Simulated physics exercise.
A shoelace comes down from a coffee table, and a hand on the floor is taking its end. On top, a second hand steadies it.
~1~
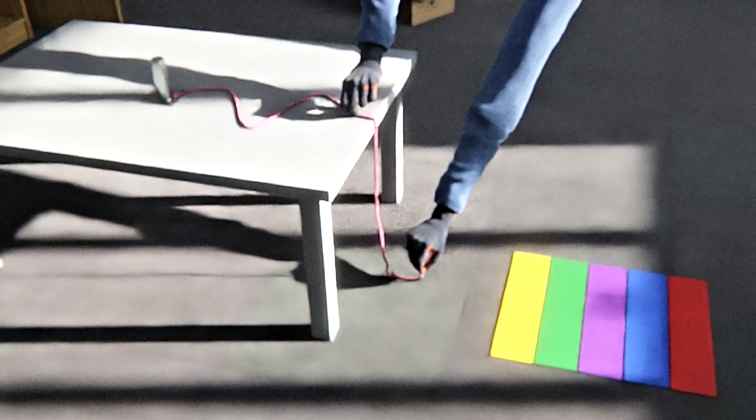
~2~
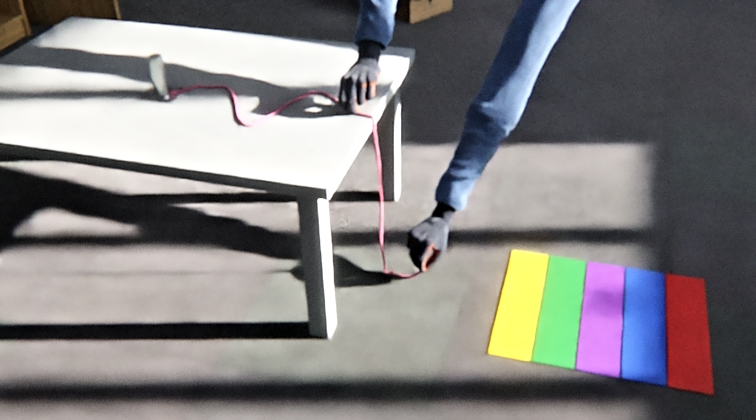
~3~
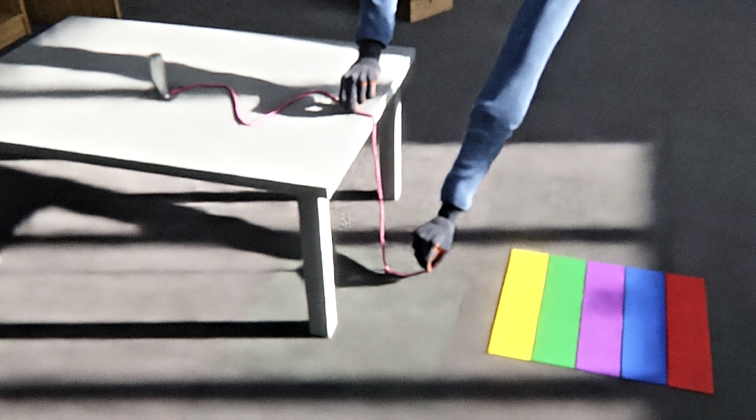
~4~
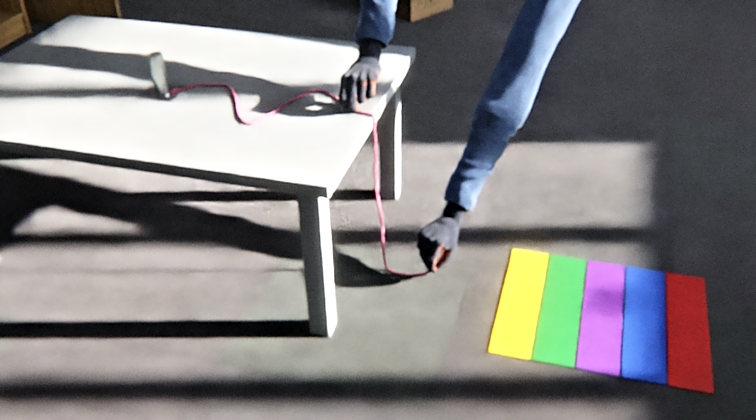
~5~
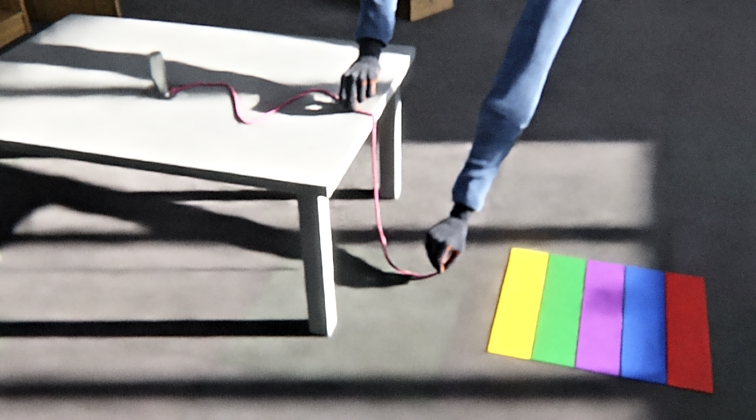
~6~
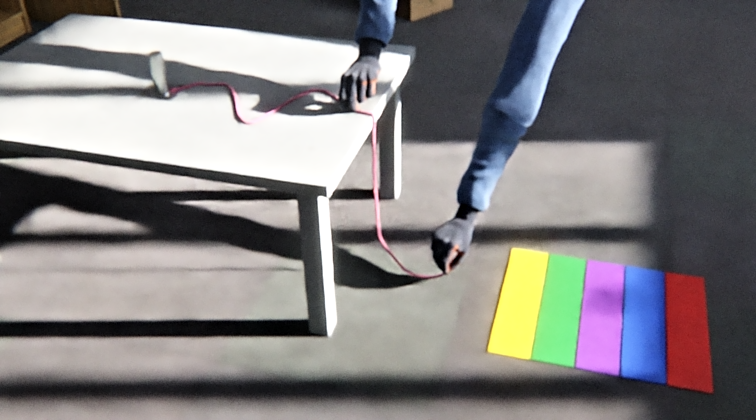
A gloved-looking hand near the floor drew the end of a pink cord slightly to the right, toward some colored stripes, while another hand stayed on the white table where the cord lay.
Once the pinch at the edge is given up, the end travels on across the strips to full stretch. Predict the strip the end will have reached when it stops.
I would say the red strip.
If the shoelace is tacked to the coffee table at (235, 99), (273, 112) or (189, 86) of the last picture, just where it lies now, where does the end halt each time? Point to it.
(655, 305), (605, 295), (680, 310).
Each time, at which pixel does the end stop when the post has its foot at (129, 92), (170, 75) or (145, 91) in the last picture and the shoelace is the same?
Try by try, about (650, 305), (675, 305) and (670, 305).
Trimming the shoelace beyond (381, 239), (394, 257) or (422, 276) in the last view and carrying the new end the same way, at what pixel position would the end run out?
About (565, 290) first, then about (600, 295), and finally about (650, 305).
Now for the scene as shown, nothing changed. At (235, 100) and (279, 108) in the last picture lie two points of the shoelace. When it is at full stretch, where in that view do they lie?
First point (264, 103), second point (355, 115).
A little later, end near (605, 296); over purple.
Next, end near (660, 305); over blue.
When it is tight, end near (691, 310); over red. Over red.
